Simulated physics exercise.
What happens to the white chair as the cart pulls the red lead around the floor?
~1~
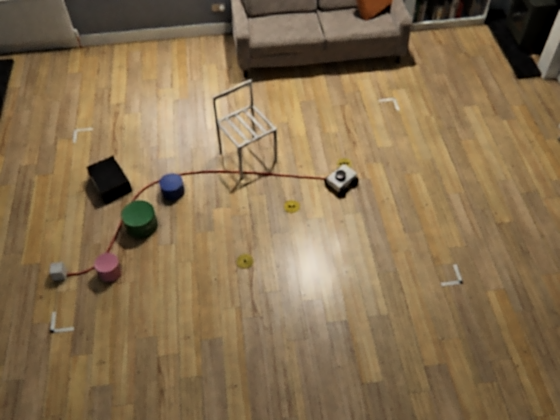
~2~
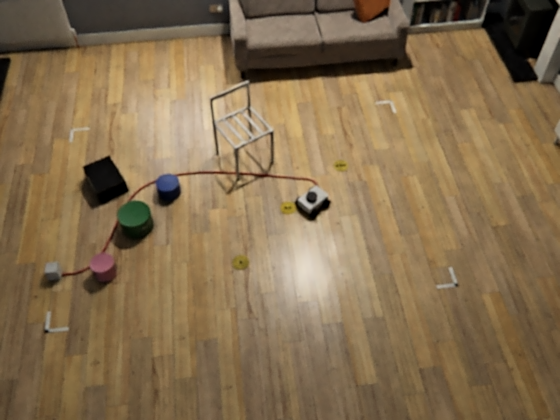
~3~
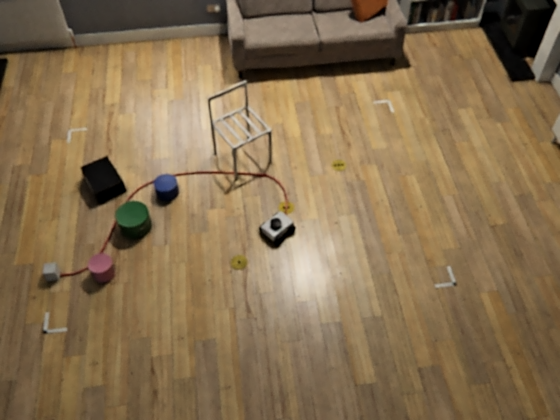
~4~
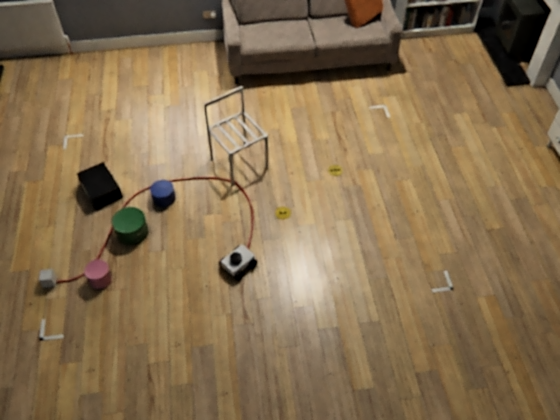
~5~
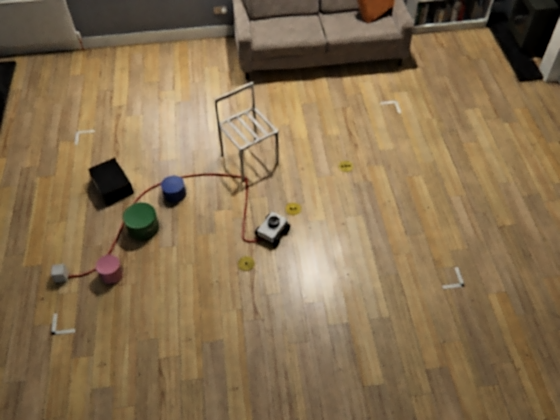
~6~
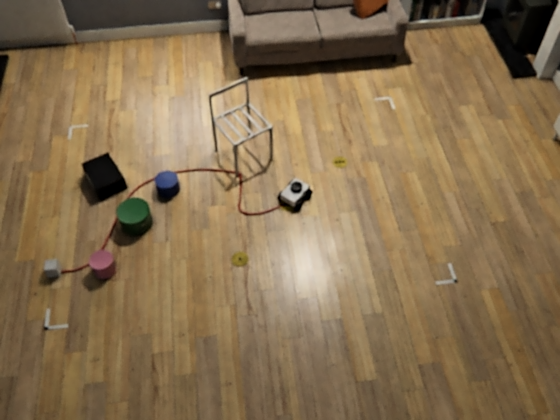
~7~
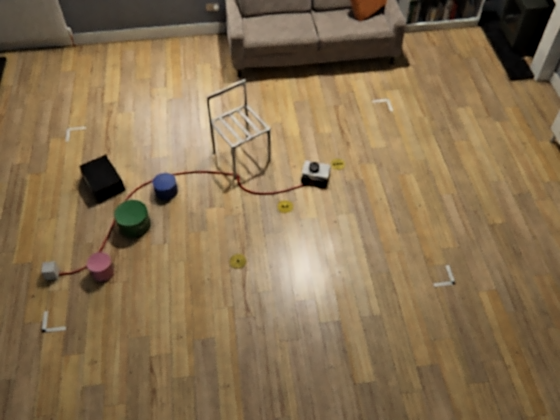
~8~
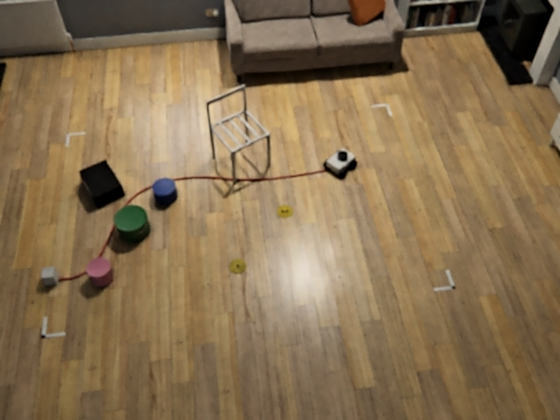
The white chair keeps its place, standing in the same spot while the cart goes out and comes back.
